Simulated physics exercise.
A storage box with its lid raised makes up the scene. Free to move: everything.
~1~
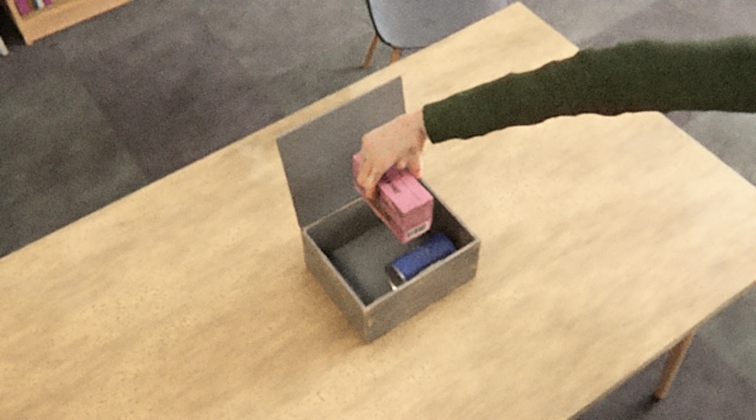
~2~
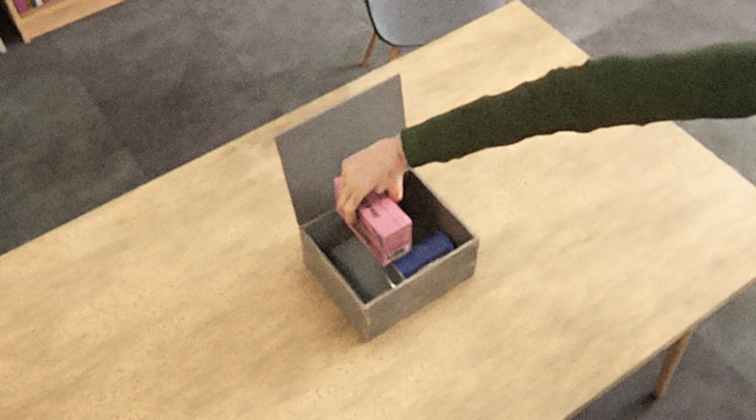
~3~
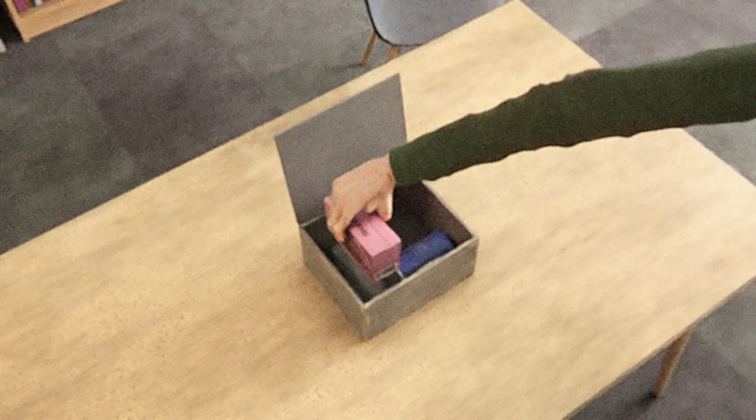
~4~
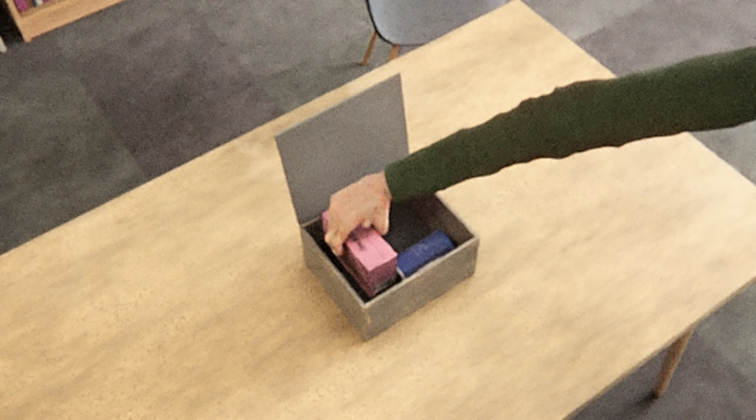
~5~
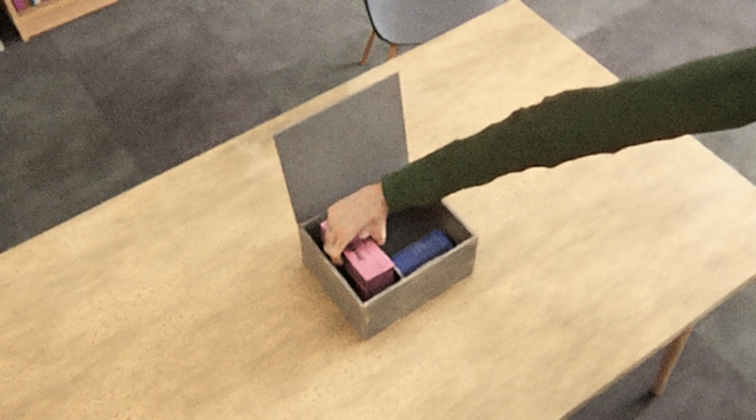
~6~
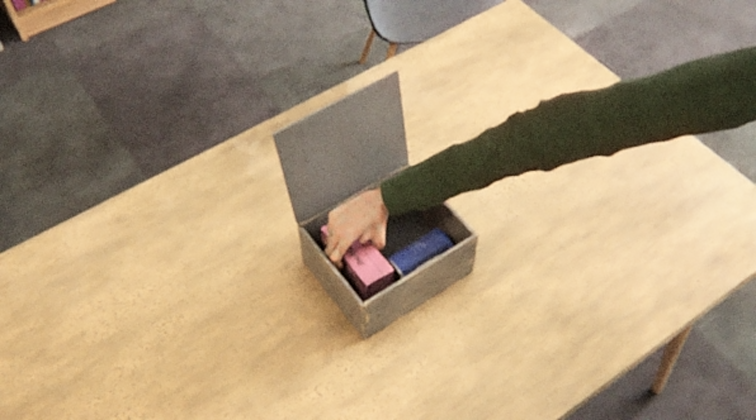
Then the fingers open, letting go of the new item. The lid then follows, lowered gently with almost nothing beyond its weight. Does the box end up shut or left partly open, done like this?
It ends up shut.
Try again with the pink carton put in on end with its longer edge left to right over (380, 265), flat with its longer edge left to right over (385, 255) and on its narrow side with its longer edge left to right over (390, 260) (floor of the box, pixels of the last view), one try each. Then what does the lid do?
First try: A gap remains; second try: No gap; third try: No gap.
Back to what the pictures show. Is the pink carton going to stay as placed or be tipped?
At the finish it holds its orientation.
Then, 1.40 s past the last view, lid 72° above the rim.
Then, 2.00 s past the last view, lid 32° above the rim.
Finally, lid shut; both still in place. Final places as the last picture's camera would see them, pink carton near (357, 262).
